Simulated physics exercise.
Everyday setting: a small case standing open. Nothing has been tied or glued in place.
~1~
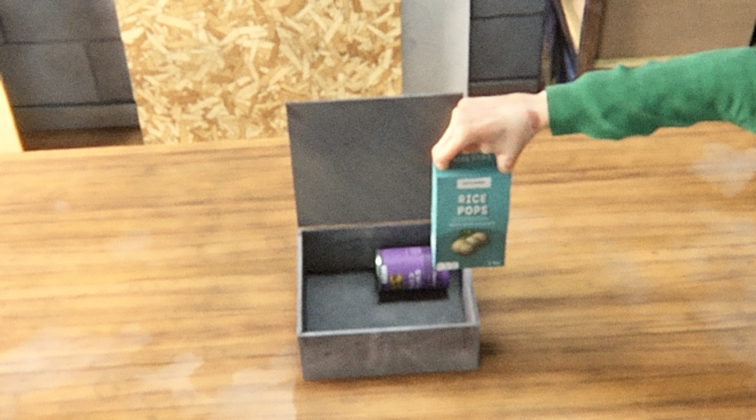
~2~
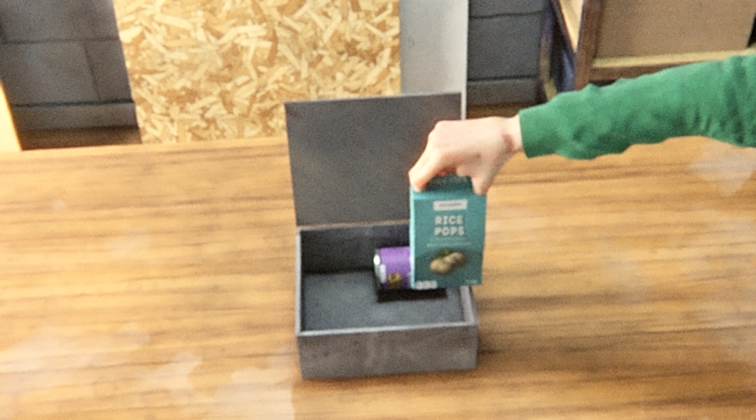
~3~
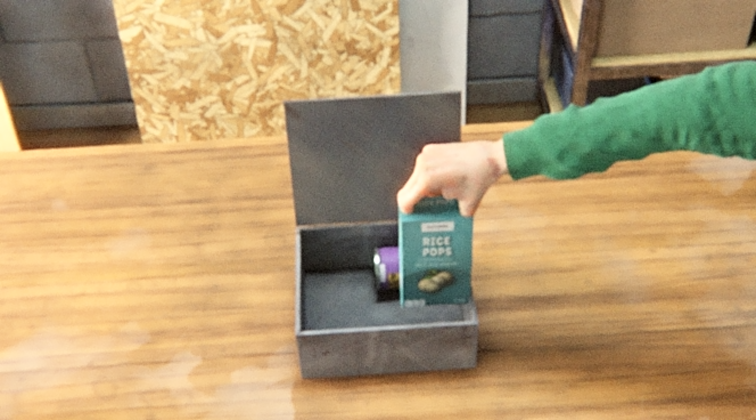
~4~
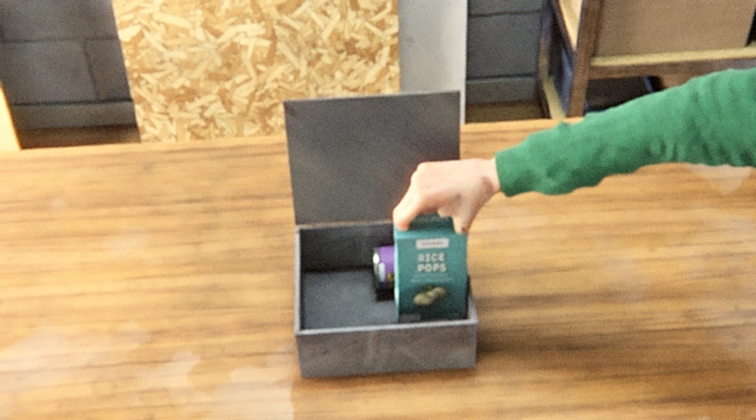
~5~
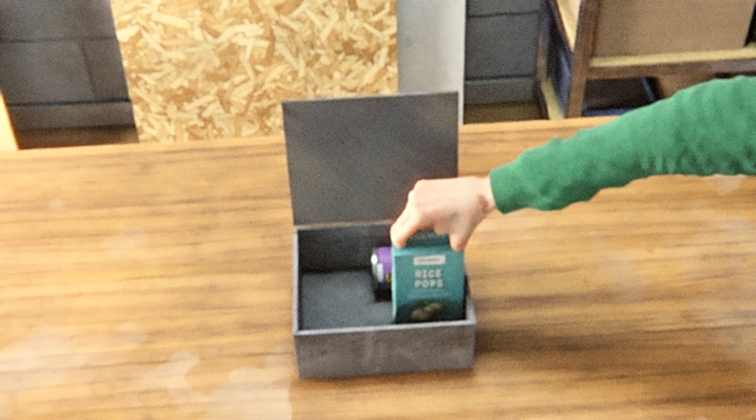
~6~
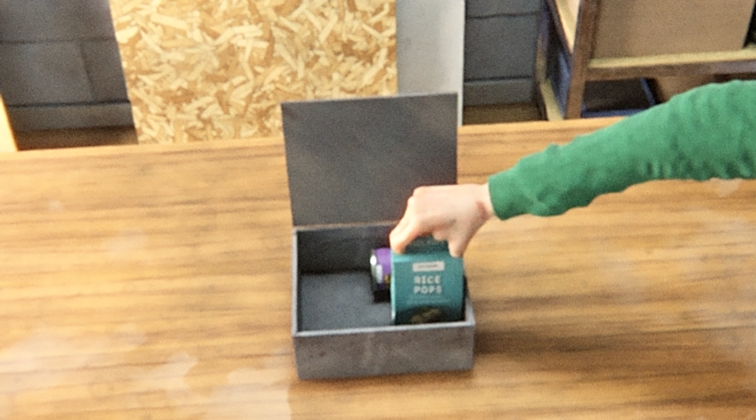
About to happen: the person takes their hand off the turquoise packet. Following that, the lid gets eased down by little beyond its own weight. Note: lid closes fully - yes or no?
No.
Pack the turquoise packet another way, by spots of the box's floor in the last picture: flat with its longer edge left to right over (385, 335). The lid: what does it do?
The lid settles shut this time.
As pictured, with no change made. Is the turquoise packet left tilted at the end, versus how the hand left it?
Once everything settles, the turquoise packet keeps its original angle.
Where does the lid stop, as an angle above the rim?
Lid angle from rim - close to 35°.
Then, 1.20 s on from there, lid 81° above the rim.
Then, 1.60 s on from there, lid 56° above the rim.
Then, 3.00 s on from there, lid 36° above the rim.
In the end, lid 36° above the rim; both unmoved. At the end, from the last picture's camera, turquoise packet near (427, 289).
